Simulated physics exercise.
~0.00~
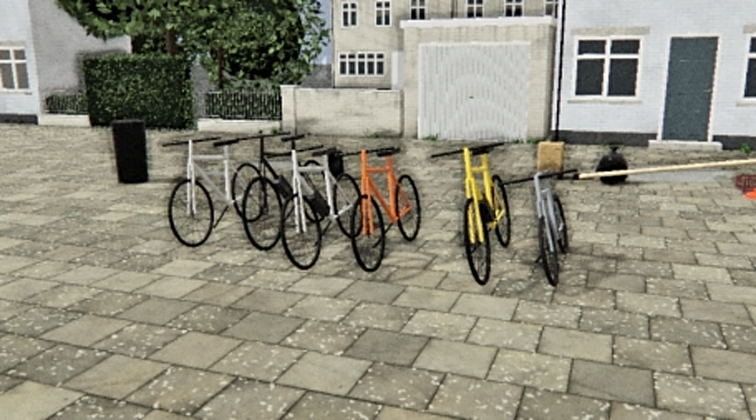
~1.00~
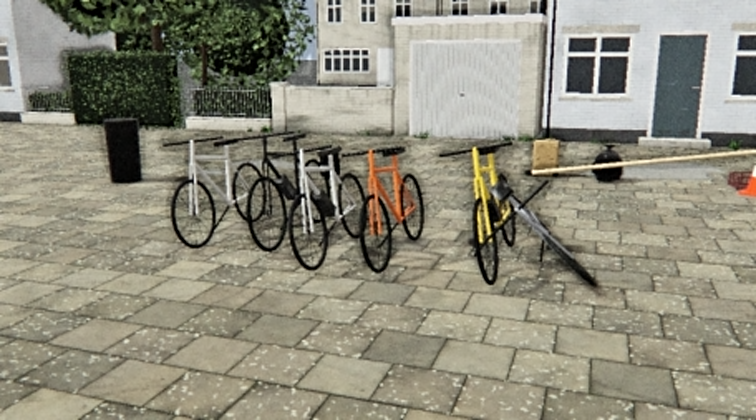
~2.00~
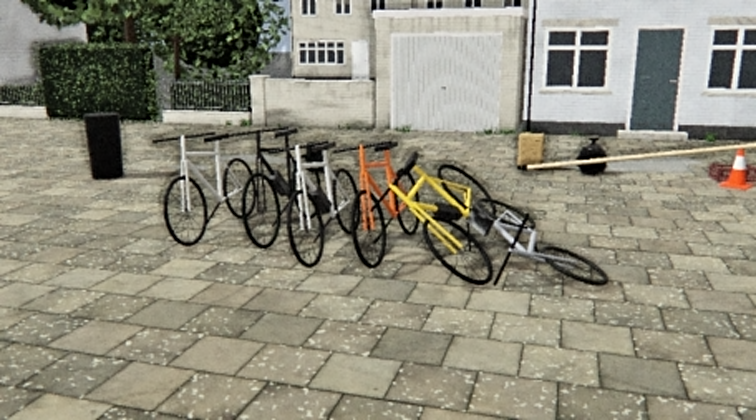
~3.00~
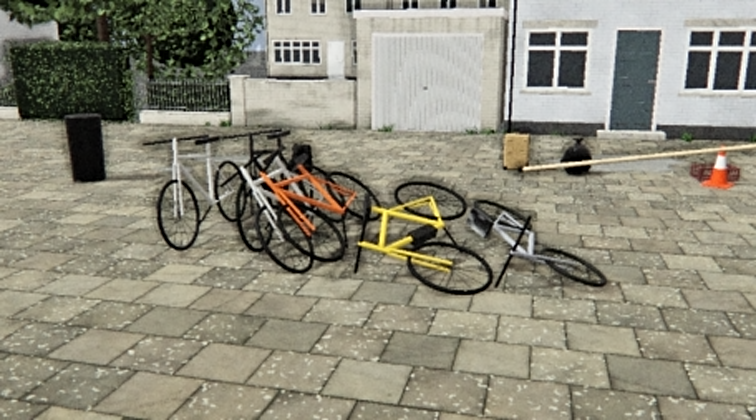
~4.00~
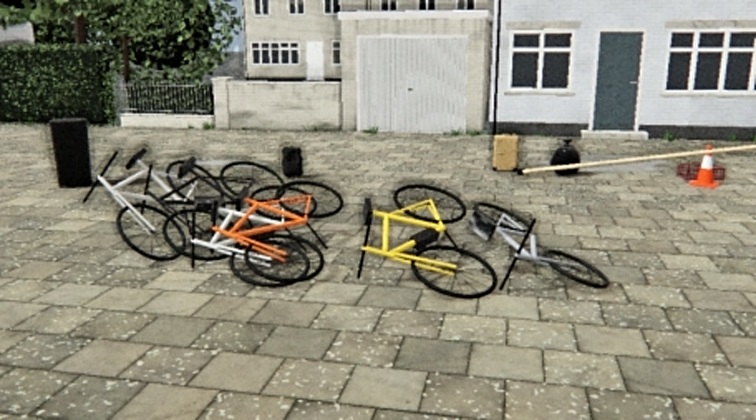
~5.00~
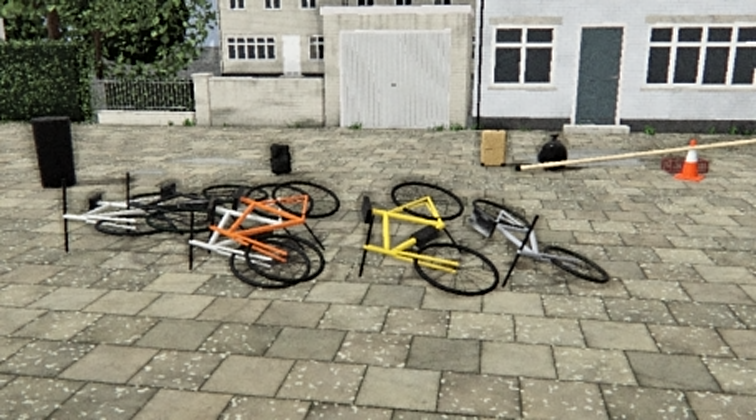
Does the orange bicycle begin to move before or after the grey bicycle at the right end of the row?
The orange bicycle begins to move after the grey one. The grey bicycle at the right end is already tipping while the orange one still stands in its place.
